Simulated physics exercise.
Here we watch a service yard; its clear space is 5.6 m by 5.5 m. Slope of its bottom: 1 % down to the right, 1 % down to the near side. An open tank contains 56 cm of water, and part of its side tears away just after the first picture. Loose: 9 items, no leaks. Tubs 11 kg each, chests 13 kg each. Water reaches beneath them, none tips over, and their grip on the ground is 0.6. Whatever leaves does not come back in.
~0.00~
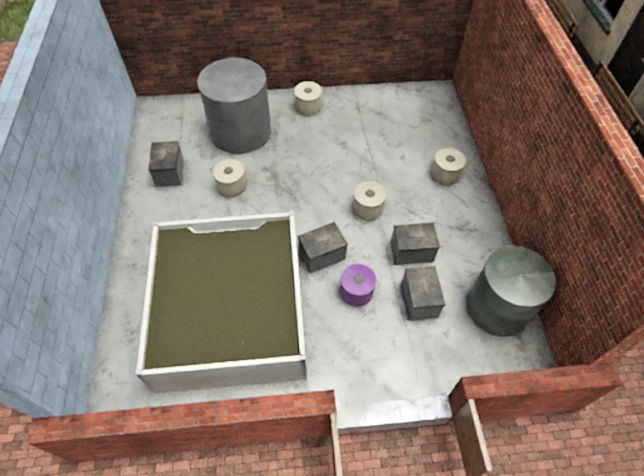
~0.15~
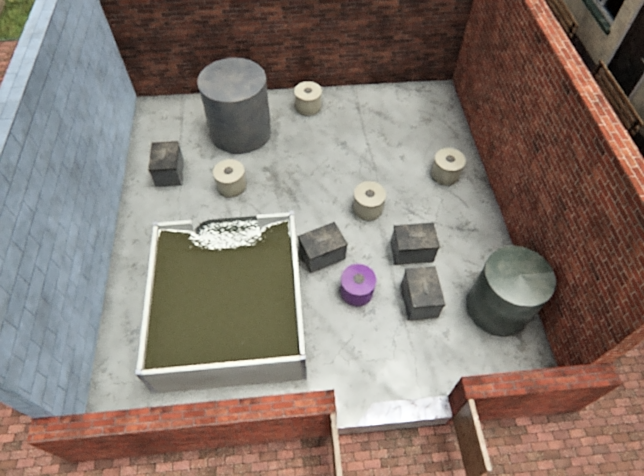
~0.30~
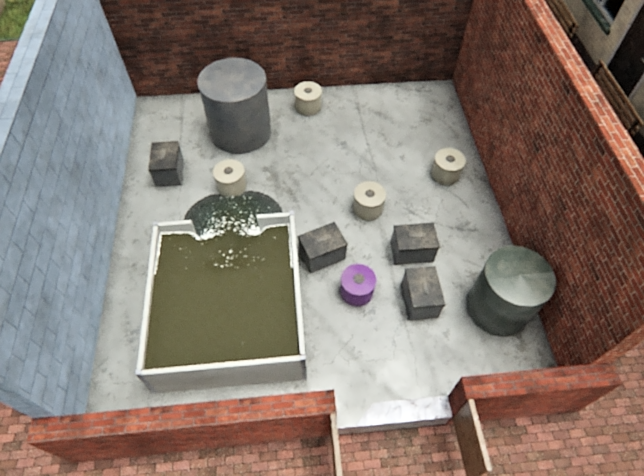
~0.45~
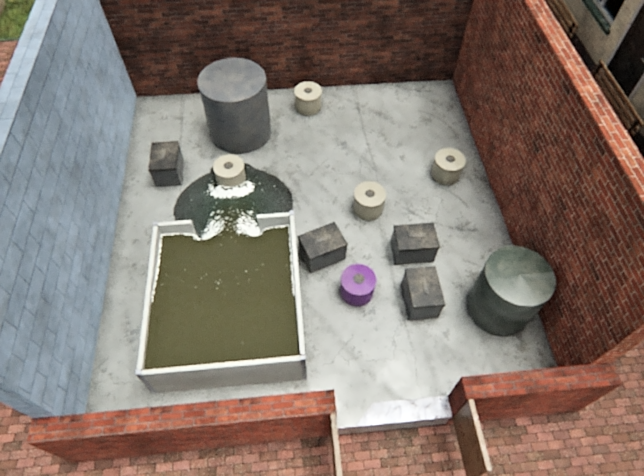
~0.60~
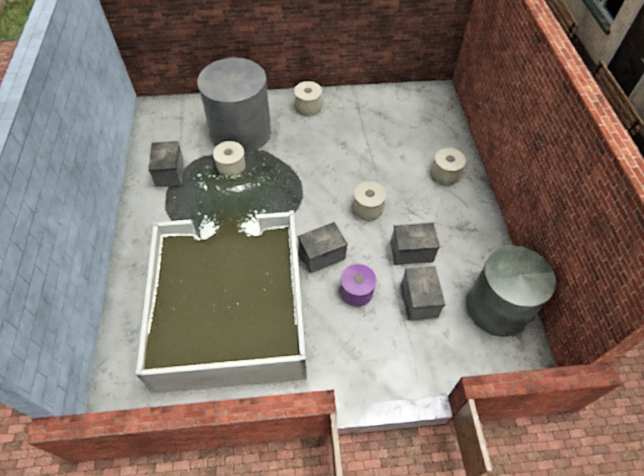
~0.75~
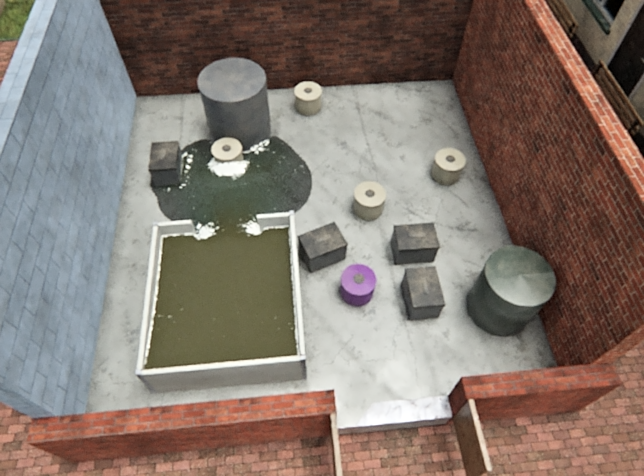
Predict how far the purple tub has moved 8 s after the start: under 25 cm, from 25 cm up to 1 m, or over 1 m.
It has moved under 25 cm.
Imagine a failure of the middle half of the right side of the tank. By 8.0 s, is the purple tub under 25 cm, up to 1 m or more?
So the purple tub winds up far off.
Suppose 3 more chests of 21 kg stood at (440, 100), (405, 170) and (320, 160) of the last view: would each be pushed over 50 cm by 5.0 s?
Spot by spot, in turn: Exceeds it, falls short, exceeds it.
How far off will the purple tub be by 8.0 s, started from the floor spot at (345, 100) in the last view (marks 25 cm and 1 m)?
In the end it is hauled off.
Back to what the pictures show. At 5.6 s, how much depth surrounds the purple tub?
Depth: About 0 cm.
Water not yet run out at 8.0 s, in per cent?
Around 100 per cent of the water is still in there.
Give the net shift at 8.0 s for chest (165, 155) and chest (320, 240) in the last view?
In that order: 150 cm, 0 cm.
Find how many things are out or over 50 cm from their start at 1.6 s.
At that time I count 2.
After 1.6 s the purple tub is near (358, 279), 0.0 m from its start, aground; 0 of 9 are out; 1 afloat.
After 3.6 s the purple tub is near (358, 279), 0.0 m from its start, aground; 0 of 9 are out; 3 afloat.
After 5.6 s the purple tub is near (358, 279), 0.0 m from its start, aground; 0 of 9 are out; 2 afloat.
After 8.0 s the purple tub is near (358, 279), 0.0 m from its start, aground; 0 of 9 are out; 3 afloat.
